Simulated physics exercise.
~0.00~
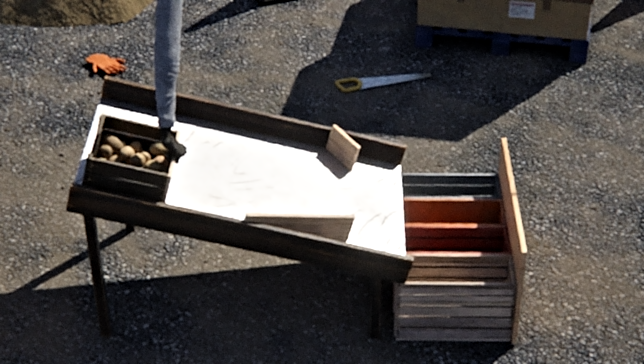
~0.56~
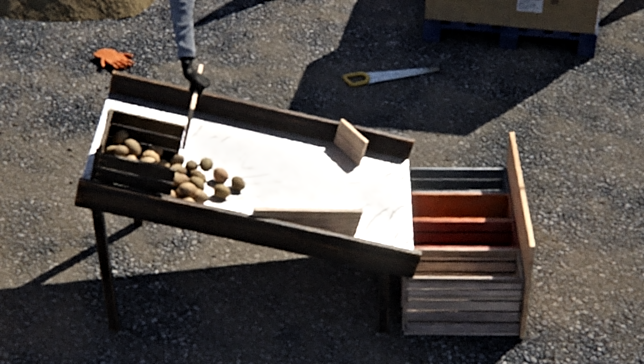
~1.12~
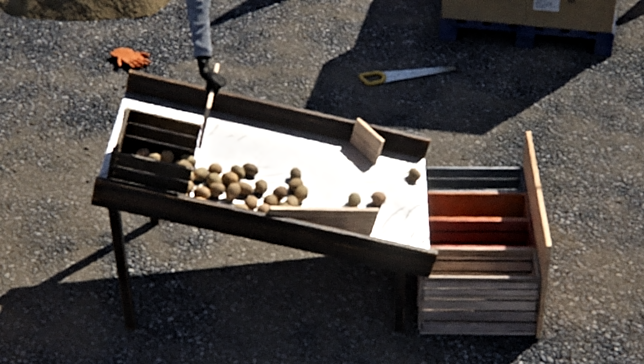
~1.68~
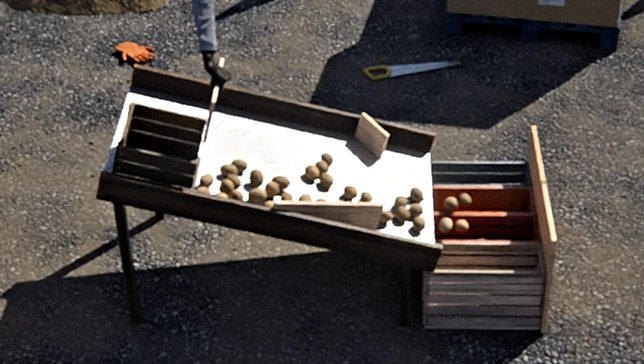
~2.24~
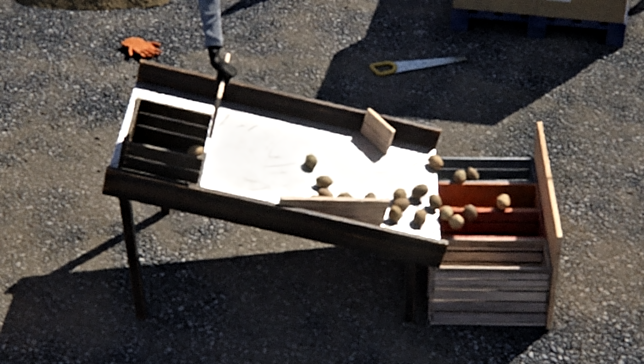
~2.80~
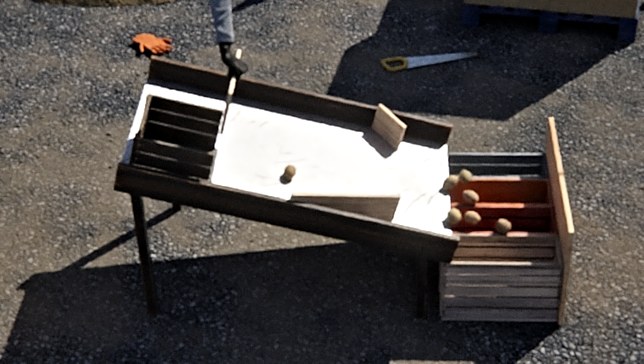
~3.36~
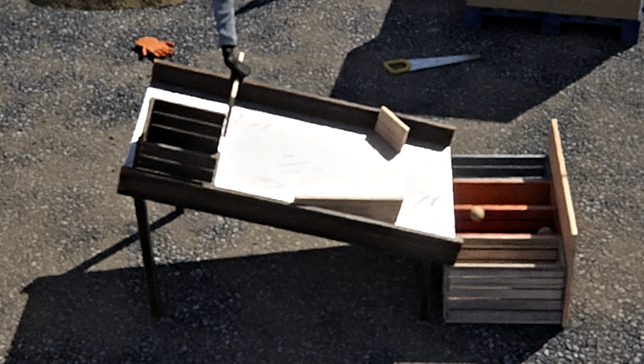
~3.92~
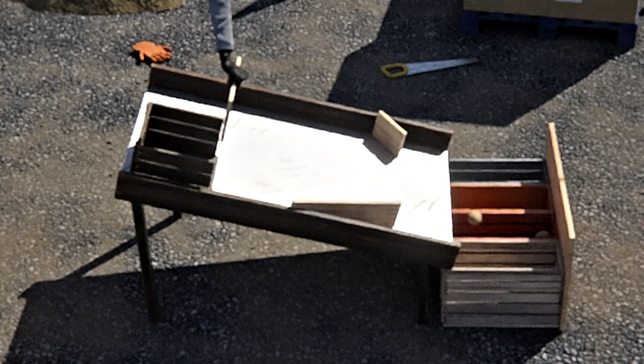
Potatoes spilled from a black pen when a gloved hand lifted its gate, rolling right down a sloping white table past two angled boards and dropping into the coloured bins at the end, until the pen and table were empty.
